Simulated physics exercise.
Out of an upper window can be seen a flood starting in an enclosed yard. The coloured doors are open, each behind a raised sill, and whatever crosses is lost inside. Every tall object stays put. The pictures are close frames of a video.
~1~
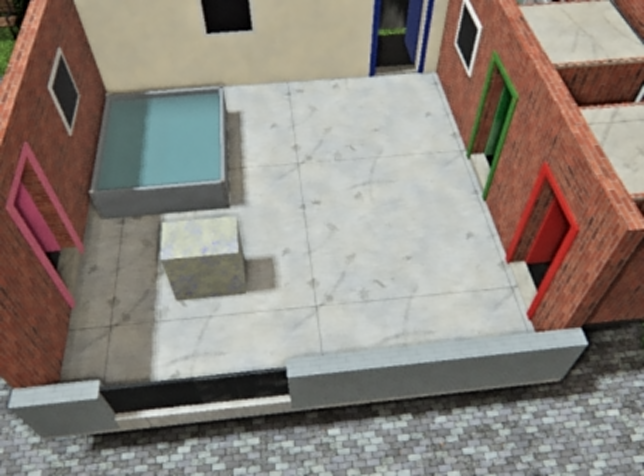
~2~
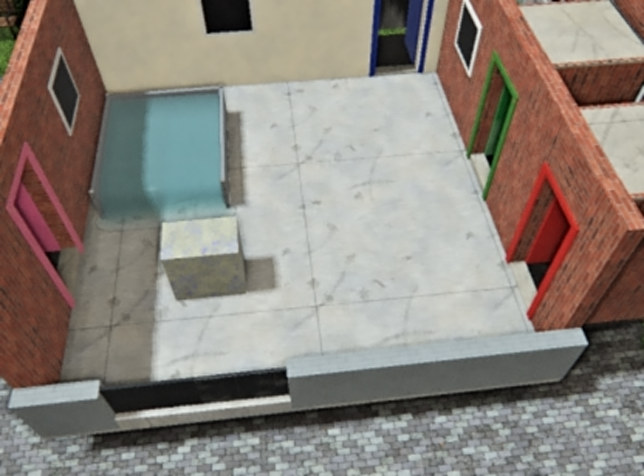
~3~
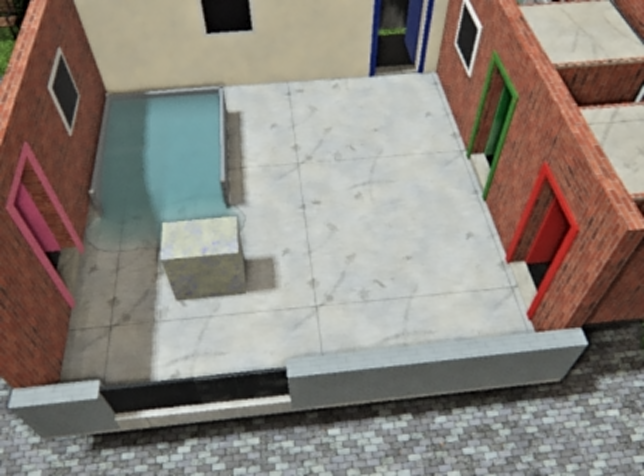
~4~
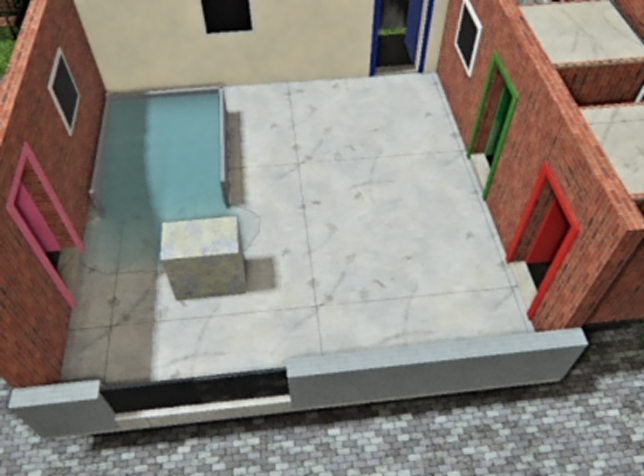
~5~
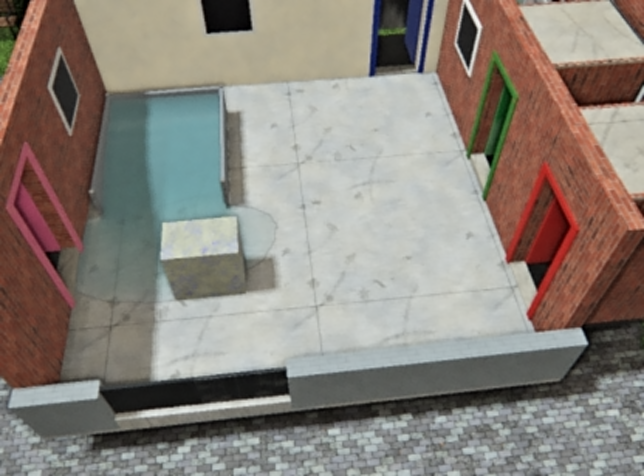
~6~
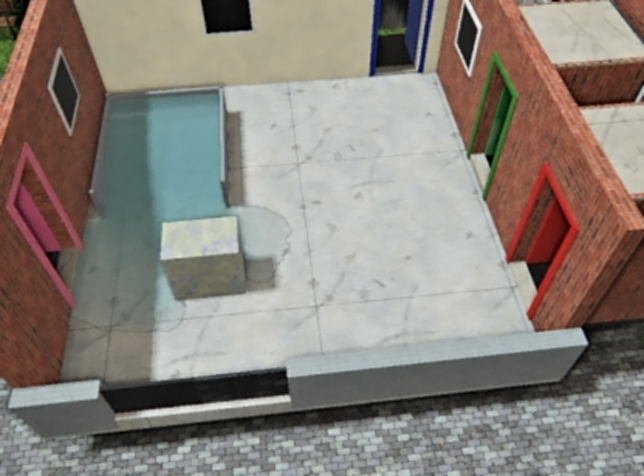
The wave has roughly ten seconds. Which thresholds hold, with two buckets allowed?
Result: Green door: Within two buckets; red door: Exceeds two buckets; blue door: Exceeds two buckets; pink door: Within two buckets.
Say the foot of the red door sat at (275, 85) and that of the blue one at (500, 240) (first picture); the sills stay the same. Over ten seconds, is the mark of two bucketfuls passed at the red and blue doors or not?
Finding - red door is safe, blue door breaks the limit.
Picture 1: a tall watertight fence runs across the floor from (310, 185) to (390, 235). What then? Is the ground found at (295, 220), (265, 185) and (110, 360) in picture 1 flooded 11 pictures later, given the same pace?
As listed: Flooded, not flooded, flooded.
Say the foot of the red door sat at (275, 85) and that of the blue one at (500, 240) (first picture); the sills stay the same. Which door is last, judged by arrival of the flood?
It's the door marked red, I'd say.
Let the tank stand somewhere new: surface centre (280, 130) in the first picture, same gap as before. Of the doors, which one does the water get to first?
The door marked pink.
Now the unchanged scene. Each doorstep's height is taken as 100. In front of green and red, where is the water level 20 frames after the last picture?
In order: Roughly 60 and 250 in a hundred.
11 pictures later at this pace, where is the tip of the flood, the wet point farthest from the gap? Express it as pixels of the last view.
About at (431, 322).
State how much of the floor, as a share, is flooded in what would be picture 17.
That comes to about 35 per cent.
A moment on, water covers 20 % of the floor; the green door not reached, the red door not reached, the blue door not reached, the pink door wet at the sill, nothing in.
Next, water covers 35 % of the floor; the green door not reached, the red door not reached, the blue door not reached, the pink door wet at the sill, nothing in.
Then, water covers 65 % of the floor; the green door wet at the sill, nothing in, the red door under two buckets in, the blue door not reached, the pink door under two buckets in.
Later, water covers 70 % of the floor; the green door wet at the sill, nothing in, the red door far over two buckets in, the blue door not reached, the pink door under two buckets in.
In the end, water covers 95 % of the floor; the green door under two buckets in, the red door far over two buckets in, the blue door over two buckets in, the pink door under two buckets in.
